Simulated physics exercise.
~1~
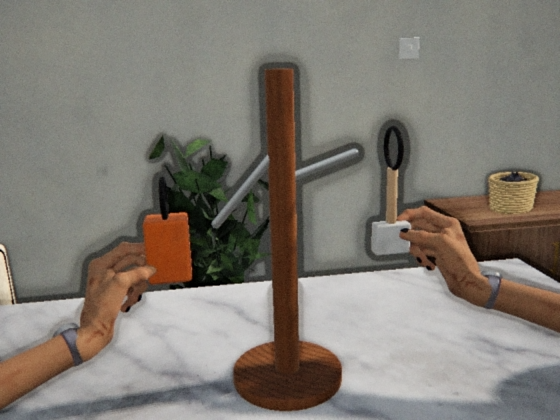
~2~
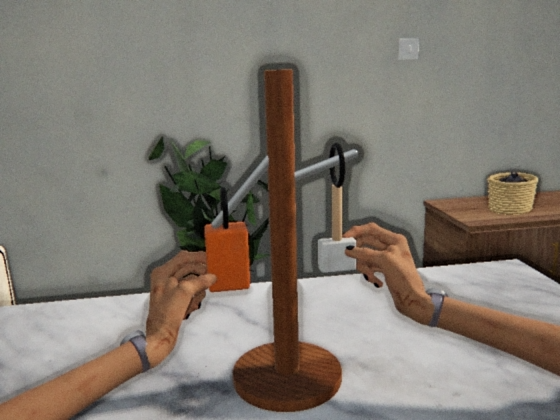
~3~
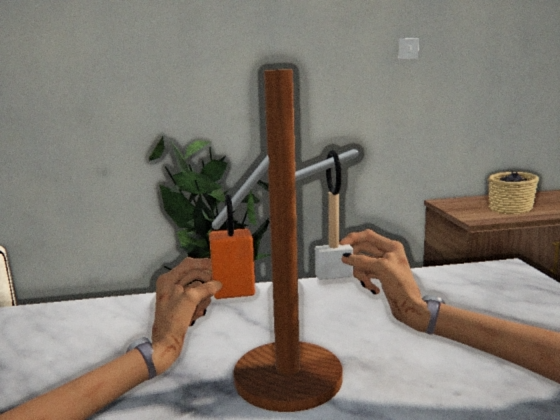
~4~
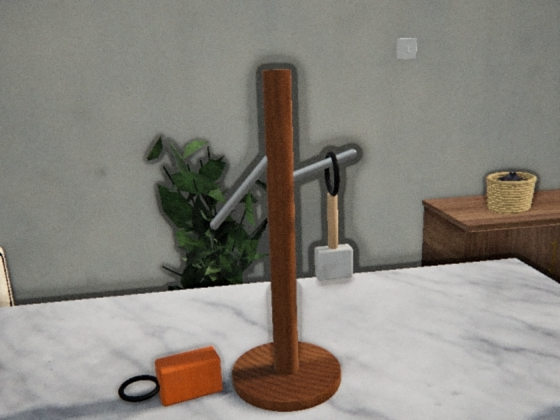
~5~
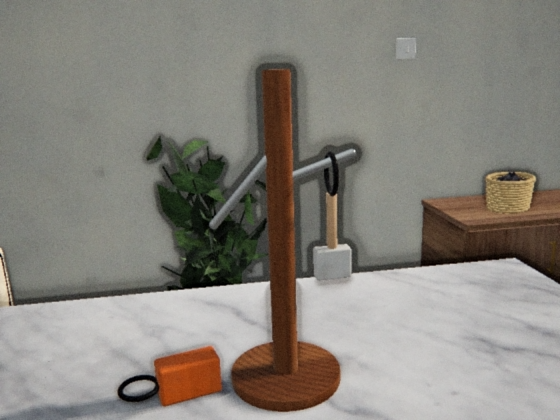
At a marble table, two hands bring an orange pouch and a white brush, each with a black ring, to the arms of a wooden peg stand and let go; the brush stays hanging on the right, while the pouch drops and lies on the table.
